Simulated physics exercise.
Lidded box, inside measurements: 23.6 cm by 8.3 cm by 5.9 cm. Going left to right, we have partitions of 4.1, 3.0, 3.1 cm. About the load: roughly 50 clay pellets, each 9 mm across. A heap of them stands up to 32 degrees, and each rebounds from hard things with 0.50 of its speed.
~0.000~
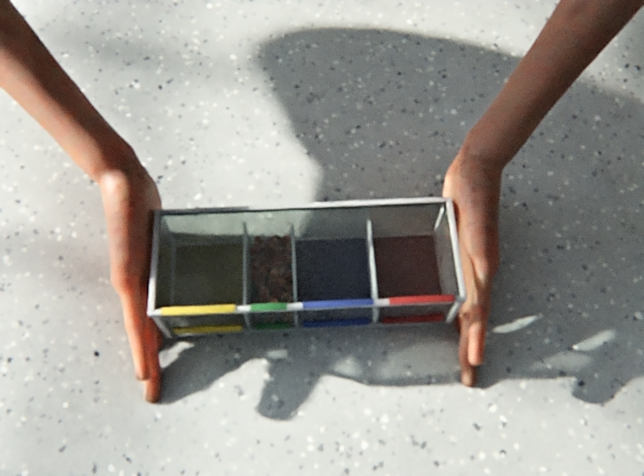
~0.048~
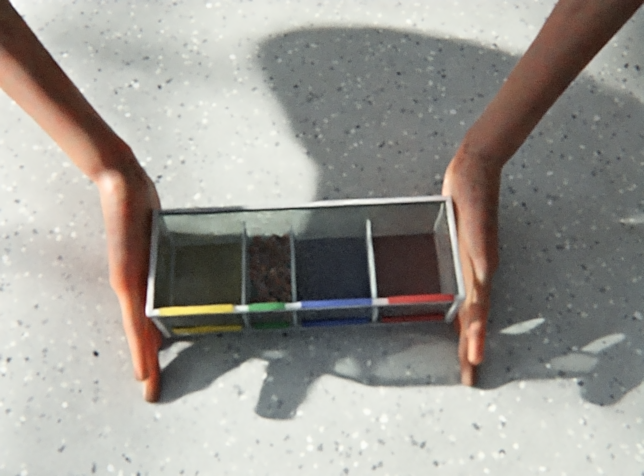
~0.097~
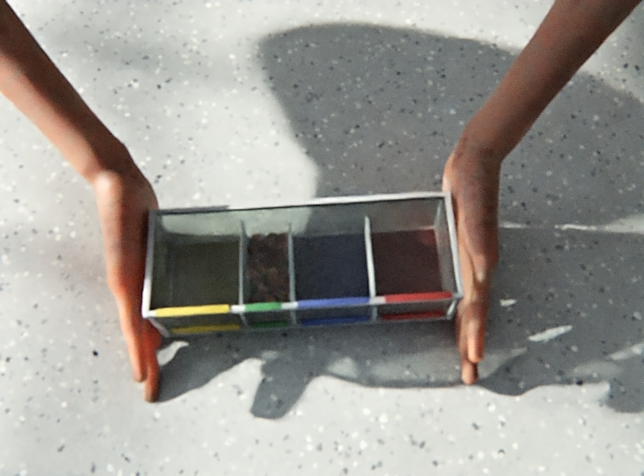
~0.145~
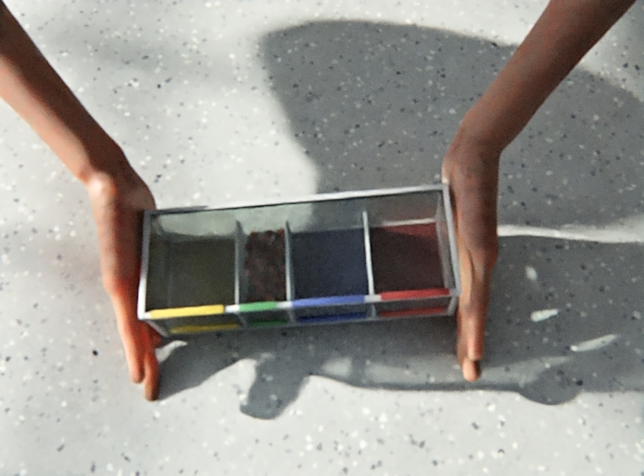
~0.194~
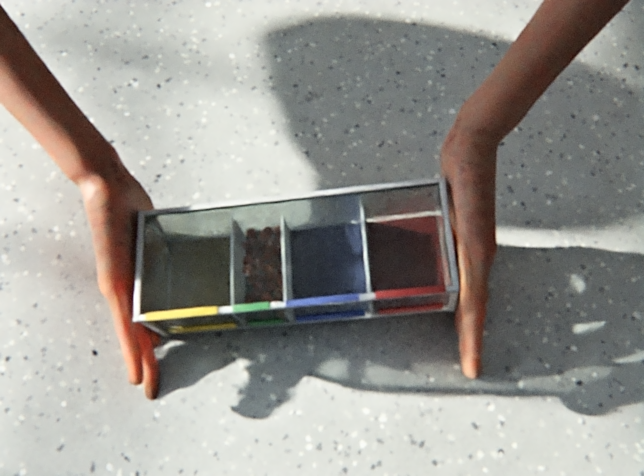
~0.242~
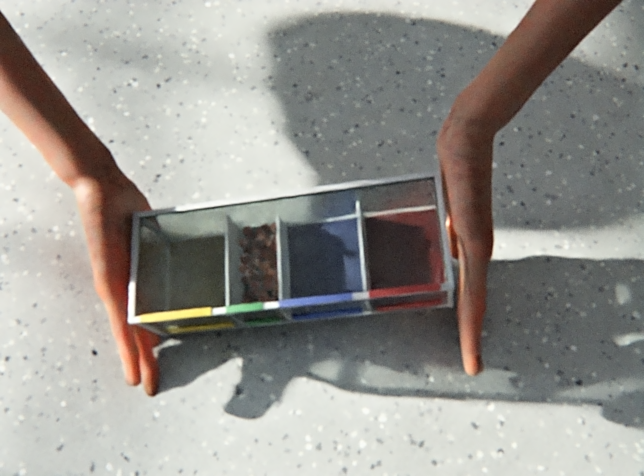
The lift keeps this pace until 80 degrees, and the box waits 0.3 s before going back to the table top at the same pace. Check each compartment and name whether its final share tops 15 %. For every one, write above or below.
Red below, blue below, green above, yellow below.
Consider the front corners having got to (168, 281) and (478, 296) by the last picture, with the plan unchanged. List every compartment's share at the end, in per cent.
Final per cent - red: 10; blue: 0; green: 90; yellow: 0.
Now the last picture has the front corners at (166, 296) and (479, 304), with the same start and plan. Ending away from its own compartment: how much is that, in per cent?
Near 10 %.
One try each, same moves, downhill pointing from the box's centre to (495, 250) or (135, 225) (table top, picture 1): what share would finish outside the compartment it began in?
That would be close to 10 per cent and then close to 0 per cent.
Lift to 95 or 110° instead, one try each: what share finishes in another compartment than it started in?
I'd expect close to 40 and then close to 60 per cent.
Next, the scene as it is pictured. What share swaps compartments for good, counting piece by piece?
I'd say close to 0 percent.
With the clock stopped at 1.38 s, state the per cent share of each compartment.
Red 0, blue 0, green 100, yellow 0.
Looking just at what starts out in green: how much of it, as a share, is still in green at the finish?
It works out to near 100 percent.
Then, at 1.38 s, tilt 80 degrees; green 100 %.
After 2.14 s, tilt 41 degrees; green 100 %.
After 2.92 s, tilt 0 degrees; green 100 %.
By 3.4 s all is still; red 0 %, blue 0 %, green 100 %, yellow 0 %.
